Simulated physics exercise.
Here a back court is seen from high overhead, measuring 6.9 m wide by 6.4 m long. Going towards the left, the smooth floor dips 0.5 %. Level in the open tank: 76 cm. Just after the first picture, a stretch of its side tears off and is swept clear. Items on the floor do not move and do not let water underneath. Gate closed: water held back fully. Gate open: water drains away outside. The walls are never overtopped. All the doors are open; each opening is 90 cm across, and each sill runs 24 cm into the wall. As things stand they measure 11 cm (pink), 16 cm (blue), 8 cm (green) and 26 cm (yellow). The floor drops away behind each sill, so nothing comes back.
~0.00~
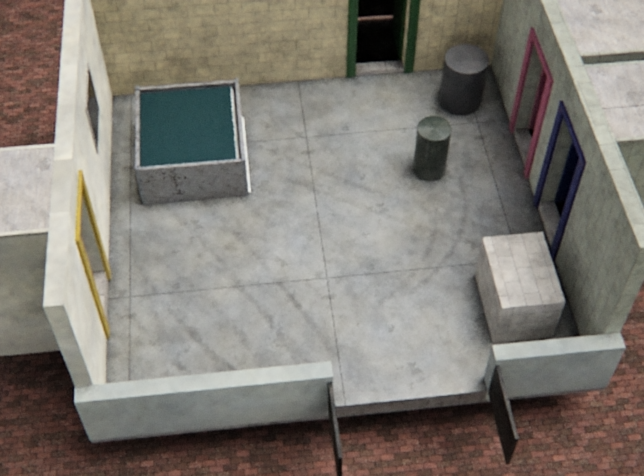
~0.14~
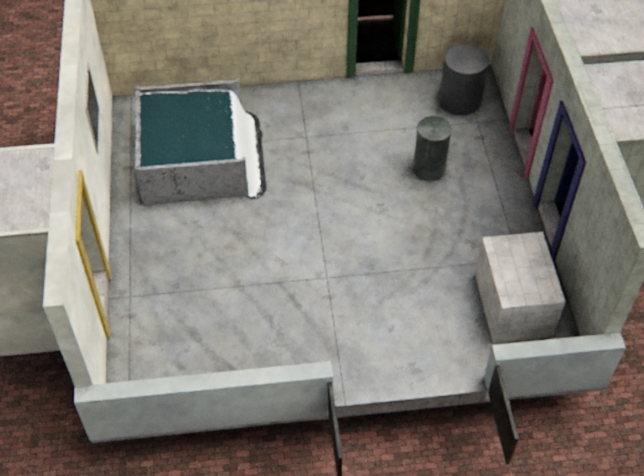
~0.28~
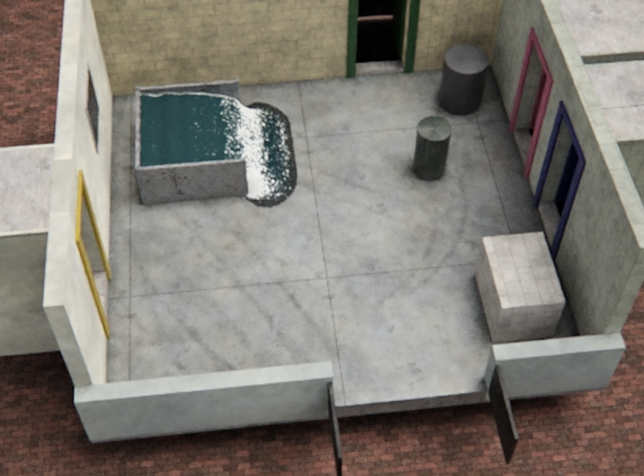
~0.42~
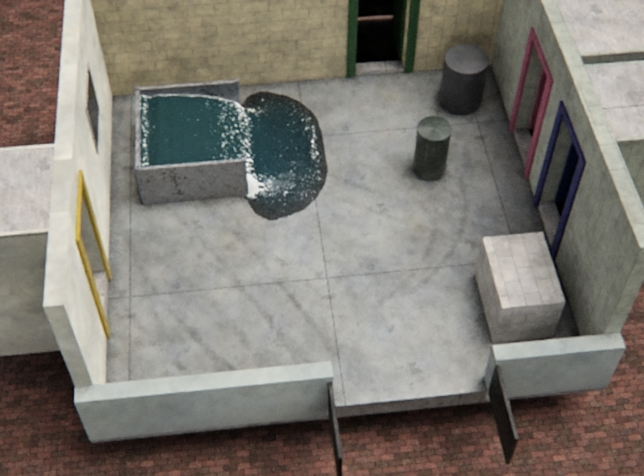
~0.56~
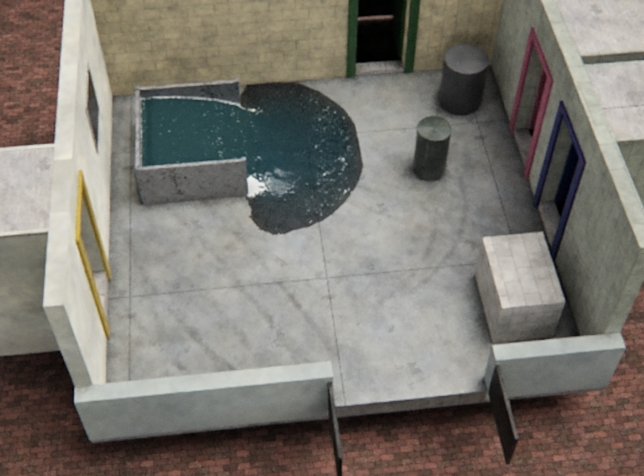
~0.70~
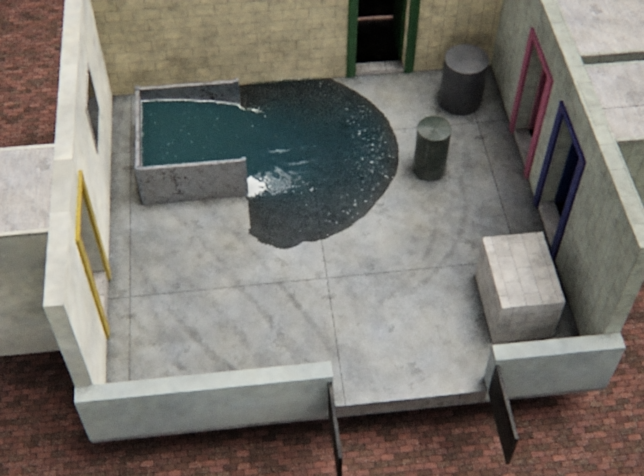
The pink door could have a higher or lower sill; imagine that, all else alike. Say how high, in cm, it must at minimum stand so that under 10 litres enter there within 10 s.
It must stand at least about 25 cm high.
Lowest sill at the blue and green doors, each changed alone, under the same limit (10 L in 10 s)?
Roughly 16 cm at blue and 12.0 cm at green.
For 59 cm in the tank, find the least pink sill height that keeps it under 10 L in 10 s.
Step height: Approx. 17 cm.
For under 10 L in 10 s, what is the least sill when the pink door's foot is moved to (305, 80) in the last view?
Something near 11.5 cm.
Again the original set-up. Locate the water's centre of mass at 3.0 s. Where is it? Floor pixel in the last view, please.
Roughly (394, 157).
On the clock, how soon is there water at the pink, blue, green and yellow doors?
Pink 1.3 s, blue 1.8 s, green 1.0 s, yellow 8.0 s.
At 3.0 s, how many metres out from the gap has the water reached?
Reach: Approx. 6.6 m.
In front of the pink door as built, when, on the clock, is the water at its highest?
Crest at t of about 2.2 s.
After 1.4 s water covers 40 % of the floor, deepest (29 cm) near (413, 163); 10 cm at the pink door, 1 litre in over its 11 cm sill.
After 3.0 s water covers 55 % of the floor, deepest (36 cm) near (451, 71); 20 cm at the pink door, 71 litres in over its 11 cm sill.
After 10.0 s water covers 95 % of the floor, deepest (13 cm) near (106, 415); 4 cm at the pink door, 99 litres in over its 11 cm sill.
At the pink door as built, the water arrived by 1.3 s and peaked near 20 cm at 2.2 s.
Run again over the same 10 s with other heights there, 20 litres in over 21.5 cm, 3 litres over 29 cm. The limit of 10 litres is kept from about 25 cm up.
